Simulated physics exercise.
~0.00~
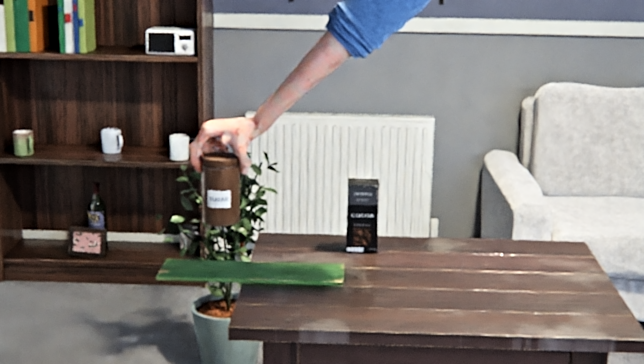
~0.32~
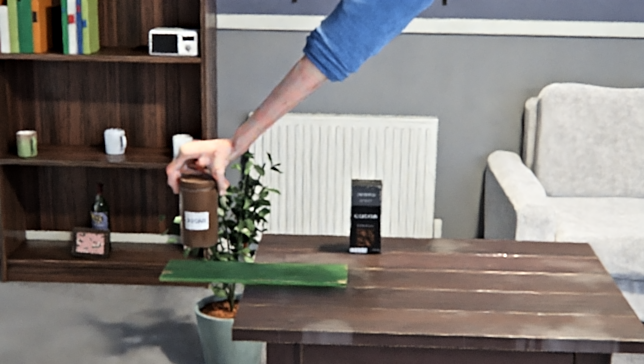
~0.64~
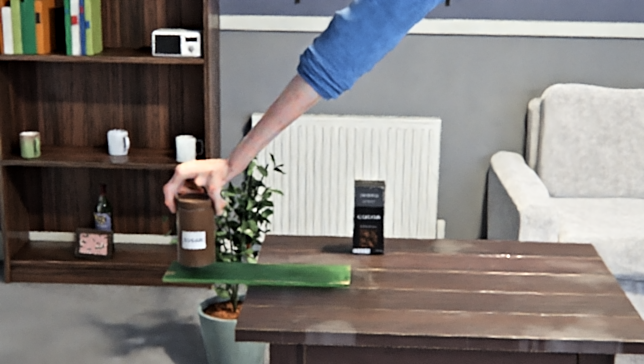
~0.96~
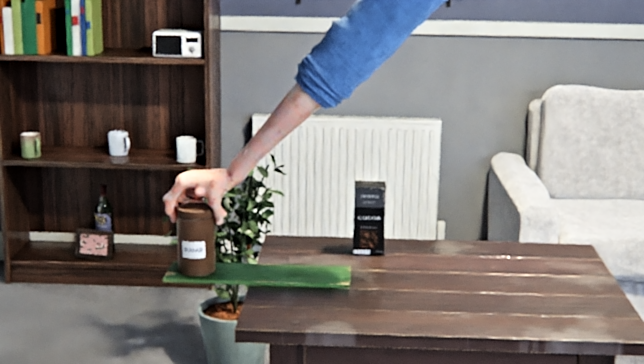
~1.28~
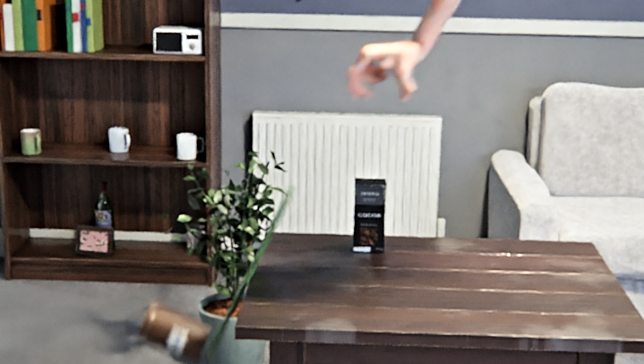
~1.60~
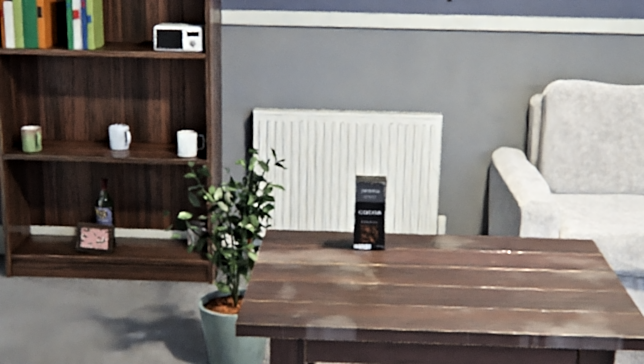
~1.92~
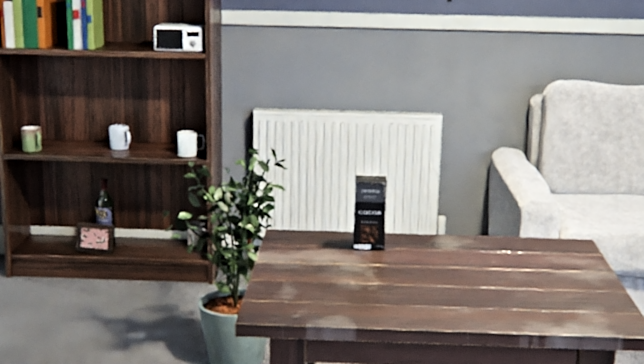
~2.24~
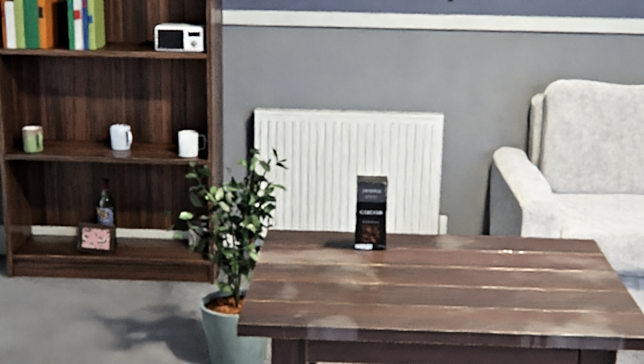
In a living room with a grey wall and a white radiator, a slightly swaying camera looks across a dark wooden table, with shelves and a potted plant at left and a pale armchair at right. A green board juts past the table's left edge, and a black carton stands farther back on the tabletop. A blue-sleeved arm carries a brown jar left and lowers it upright onto the board's overhanging end. The hand lets go and withdraws as the board tips steeply and the jar drops sideways. Both disappear from view, leaving the carton standing in place.
